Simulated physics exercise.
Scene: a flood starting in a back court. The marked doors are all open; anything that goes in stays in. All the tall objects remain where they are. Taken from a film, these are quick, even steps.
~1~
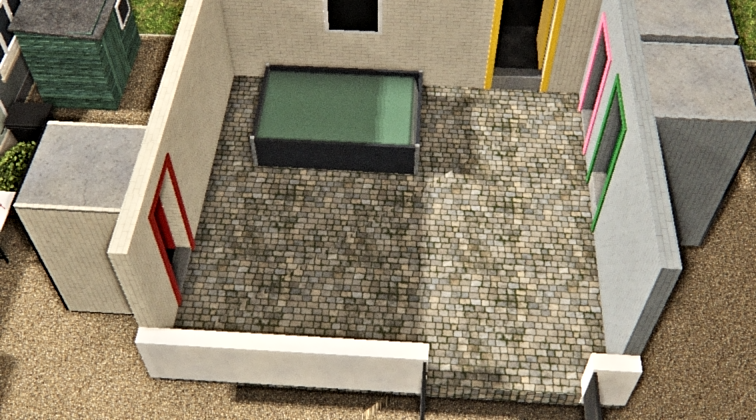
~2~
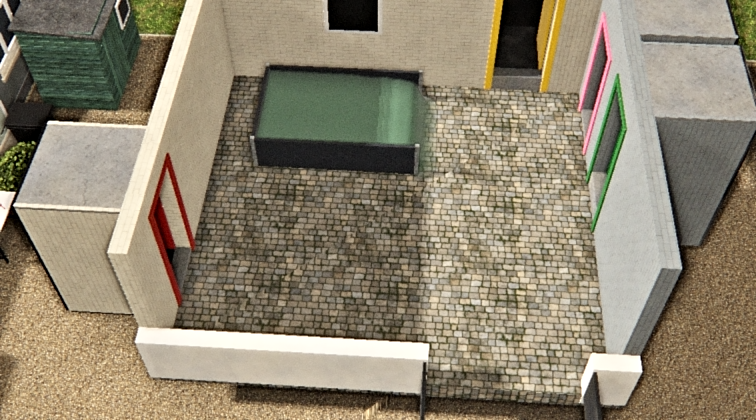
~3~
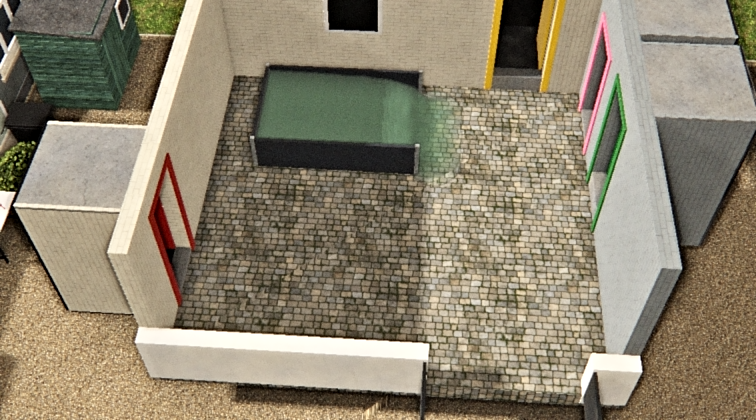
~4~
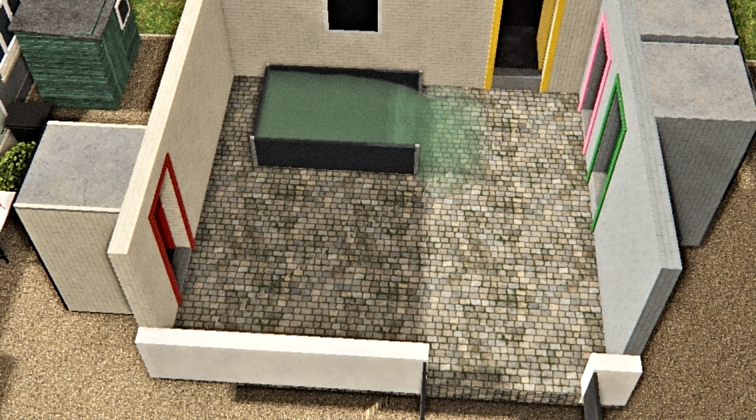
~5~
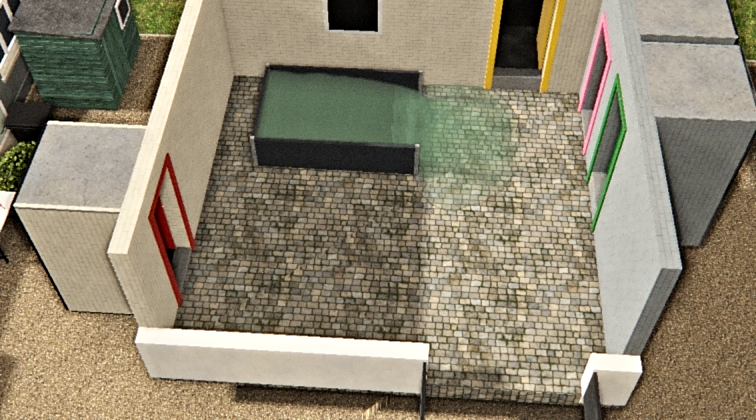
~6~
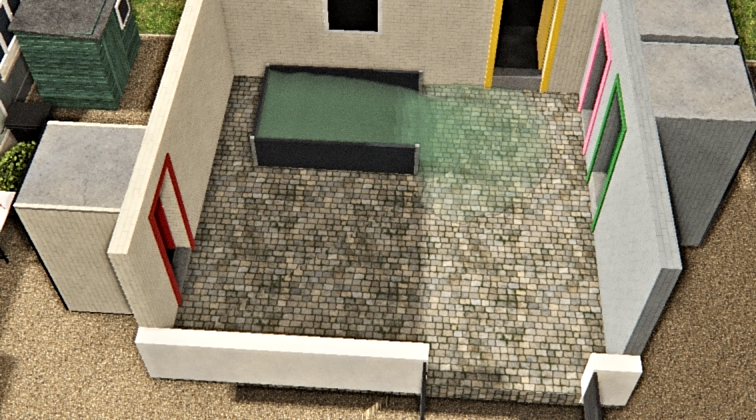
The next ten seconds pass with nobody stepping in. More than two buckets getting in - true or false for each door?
Pink door: True; green door: False; red door: False; yellow door: False.
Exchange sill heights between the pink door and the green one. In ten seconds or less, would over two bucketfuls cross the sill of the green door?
Put simply, green will surpass it then.
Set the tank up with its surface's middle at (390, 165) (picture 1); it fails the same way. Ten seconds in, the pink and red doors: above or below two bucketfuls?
For the pink door the answer is yes, past it, for the red door it is no, short of it.
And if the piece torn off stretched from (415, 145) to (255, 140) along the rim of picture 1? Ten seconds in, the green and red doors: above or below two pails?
Note - green door: Short of the mark, red door: Past the mark.
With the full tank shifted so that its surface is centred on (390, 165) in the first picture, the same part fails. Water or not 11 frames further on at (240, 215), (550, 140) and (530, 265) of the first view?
Parched, soaked, soaked.
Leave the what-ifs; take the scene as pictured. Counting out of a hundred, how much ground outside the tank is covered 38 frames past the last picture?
Roughly 55 percent.
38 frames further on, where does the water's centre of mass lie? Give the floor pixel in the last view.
Near (489, 190) in the last view.
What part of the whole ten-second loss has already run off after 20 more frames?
I'd say about 30 per cent.
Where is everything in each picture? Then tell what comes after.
The first frame shows the tank at (340, 108) is whole and still.
In the second frame, the front is at (418, 176), out from the gap at (417, 127).
In the third frame, the front is at (443, 180), out from the gap at (417, 128).
In the fourth frame, the front is at (455, 88), out from the gap at (417, 129).
In the fifth frame, the front is at (504, 181), out from the gap at (417, 129).
In the sixth frame, the front is at (546, 161), out from the gap at (417, 129).
A moment on, water covers 30 % of the floor; the pink door over two buckets in, the green door wet at the sill, nothing in, the red door not reached, the yellow door wet at the sill, nothing in.
Next, water covers 35 % of the floor; the pink door far over two buckets in, the green door wet at the sill, nothing in, the red door not reached, the yellow door wet at the sill, nothing in.
Then, water covers 40 % of the floor; the pink door far over two buckets in, the green door wet at the sill, nothing in, the red door not reached, the yellow door wet at the sill, nothing in.
Later, water covers 55 % of the floor; the pink door far over two buckets in, the green door wet at the sill, nothing in, the red door not reached, the yellow door wet at the sill, nothing in.
In the end, water covers 70 % of the floor; the pink door far over two buckets in, the green door wet at the sill, nothing in, the red door not reached, the yellow door wet at the sill, nothing in.
